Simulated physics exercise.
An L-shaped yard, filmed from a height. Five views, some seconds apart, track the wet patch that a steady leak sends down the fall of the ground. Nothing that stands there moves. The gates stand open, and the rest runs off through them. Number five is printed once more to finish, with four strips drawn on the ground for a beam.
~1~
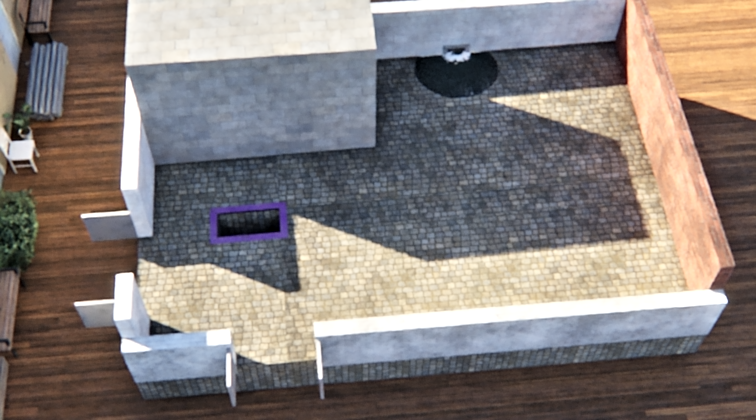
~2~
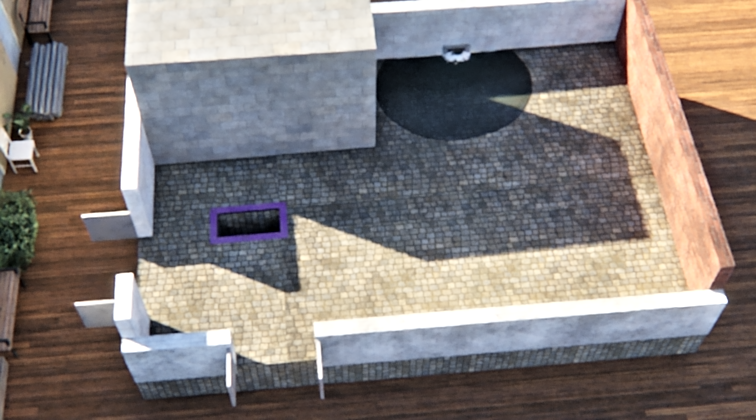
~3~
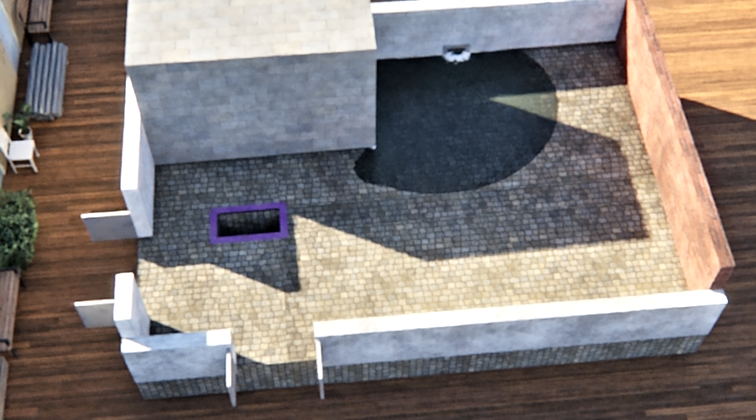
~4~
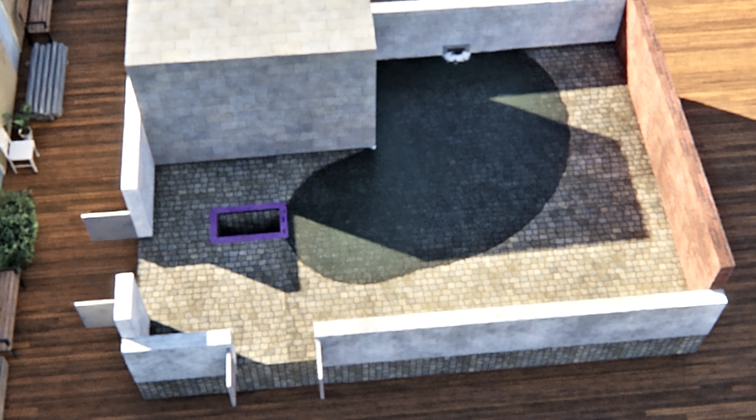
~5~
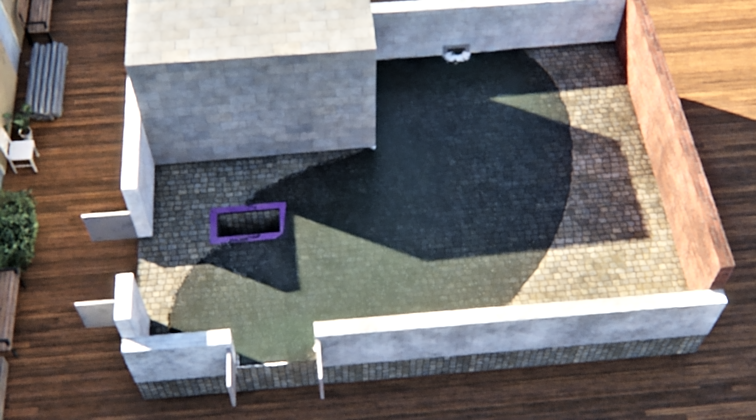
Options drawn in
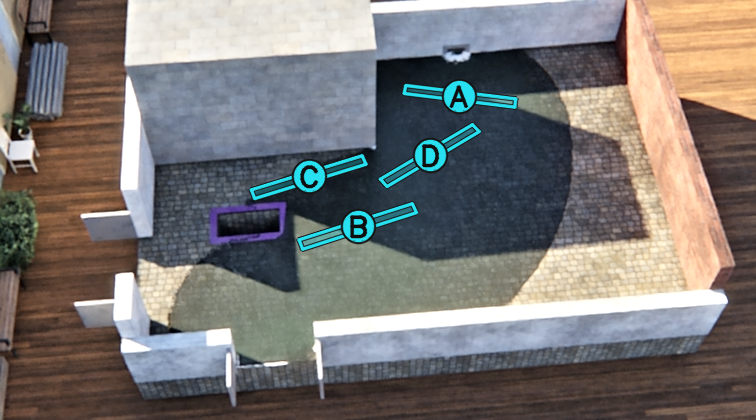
In a walled yard, dark water spreads from the back wall to the purple-edged pit.
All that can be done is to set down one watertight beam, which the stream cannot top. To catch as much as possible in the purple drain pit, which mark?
Choose B.
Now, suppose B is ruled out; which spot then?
It is D.
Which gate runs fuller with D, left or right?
The left gate.
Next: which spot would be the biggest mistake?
A it is.
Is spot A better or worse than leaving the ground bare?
Spot A is worse.
On the marked copy, A from (405, 89) to (515, 103); B from (300, 244) to (414, 208); C from (253, 194) to (364, 160); D from (383, 182) to (475, 128).
For spot A, about 2 % of the stream goes into the purple drain pit, about 98 % out by the gates.
For spot B, about 35 % of the stream goes into the purple drain pit, about 65 % out by the gates.
For spot C, about 6 % of the stream goes into the purple drain pit, about 94 % out by the gates.
For spot D, about 27 % of the stream goes into the purple drain pit, about 73 % out by the gates.
